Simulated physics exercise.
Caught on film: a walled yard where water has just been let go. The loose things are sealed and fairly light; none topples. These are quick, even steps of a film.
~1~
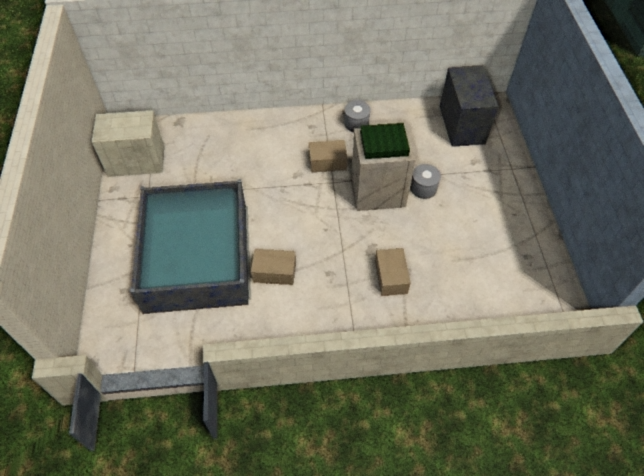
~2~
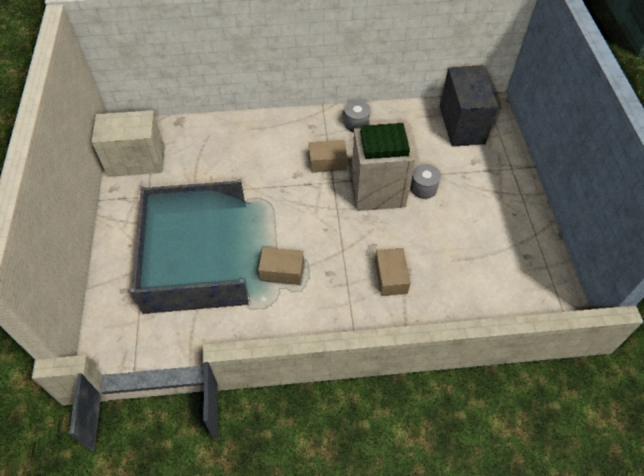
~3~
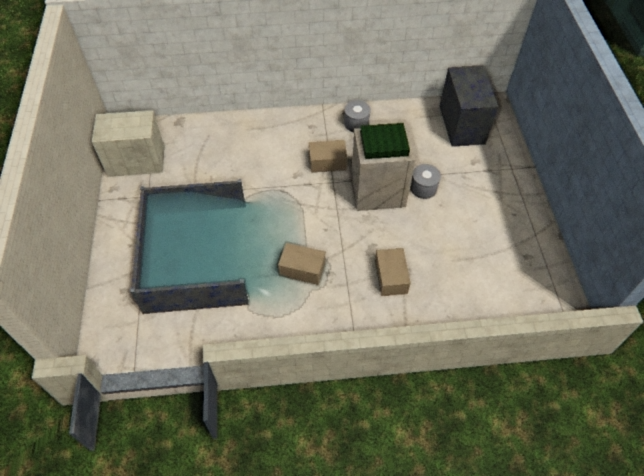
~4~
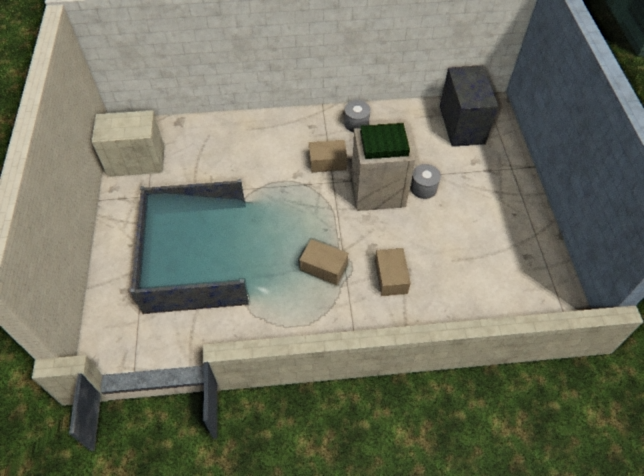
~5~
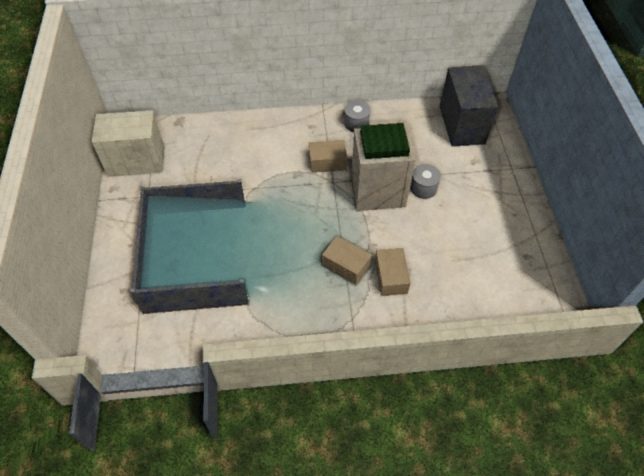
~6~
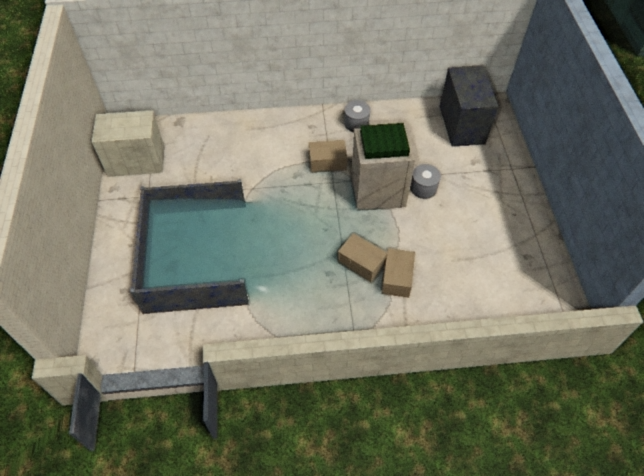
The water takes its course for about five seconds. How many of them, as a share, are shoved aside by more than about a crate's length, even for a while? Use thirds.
Share: Two thirds or above.
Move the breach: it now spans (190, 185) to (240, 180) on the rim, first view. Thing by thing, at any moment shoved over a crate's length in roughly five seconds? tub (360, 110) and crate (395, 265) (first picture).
As listed: Shifted that much, short of that.
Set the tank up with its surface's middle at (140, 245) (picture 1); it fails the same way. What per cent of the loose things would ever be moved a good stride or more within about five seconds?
Near 80 in a hundred.
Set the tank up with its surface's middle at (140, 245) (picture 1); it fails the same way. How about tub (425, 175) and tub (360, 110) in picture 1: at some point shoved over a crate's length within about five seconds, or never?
In turn: Less than that, shifted that much.
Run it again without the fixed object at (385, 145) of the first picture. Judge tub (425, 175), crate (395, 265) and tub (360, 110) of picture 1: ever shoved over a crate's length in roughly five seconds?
In turn: Shifted that much, pushed that far, under that.
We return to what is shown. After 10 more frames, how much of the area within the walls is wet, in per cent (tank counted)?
Roughly 60 per cent.
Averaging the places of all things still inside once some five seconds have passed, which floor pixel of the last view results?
Near (428, 180).
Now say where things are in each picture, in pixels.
In the first frame, a crate at (273, 261), on the bottom; a crate at (393, 266) rests on the ground; 0 of 5 have shifted.
In the second frame, a crate at (281, 260) rests on the ground, close to its start; a crate at (393, 266), on the bottom; 1 of 5 have shifted.
In the third frame, a crate at (302, 258) rests on the ground, a stride from its start; a crate at (393, 266), on the bottom; 1 of 5 have shifted.
In the fourth frame, a crate at (324, 256) rests on the ground, a stride from its start; a crate at (393, 266), on the bottom; 1 of 5 have shifted.
In the fifth frame, a crate at (347, 255) rests on the ground, a stride from its start; a crate at (393, 266), on the bottom; 1 of 5 have shifted.
In the sixth frame, a crate at (363, 252), on the bottom, a stride from its start; a crate at (400, 267) rests on the ground, close to its start; 2 of 5 have shifted.
A moment on, 2 of 5 are well off their spots; 1 afloat.
Next, 3 of 5 are well off their spots; 2 afloat.
Later, 4 of 5 are well off their spots; 4 afloat.
In the end, 4 of 5 are well off their spots, and 4 have been at some point; 4 afloat.
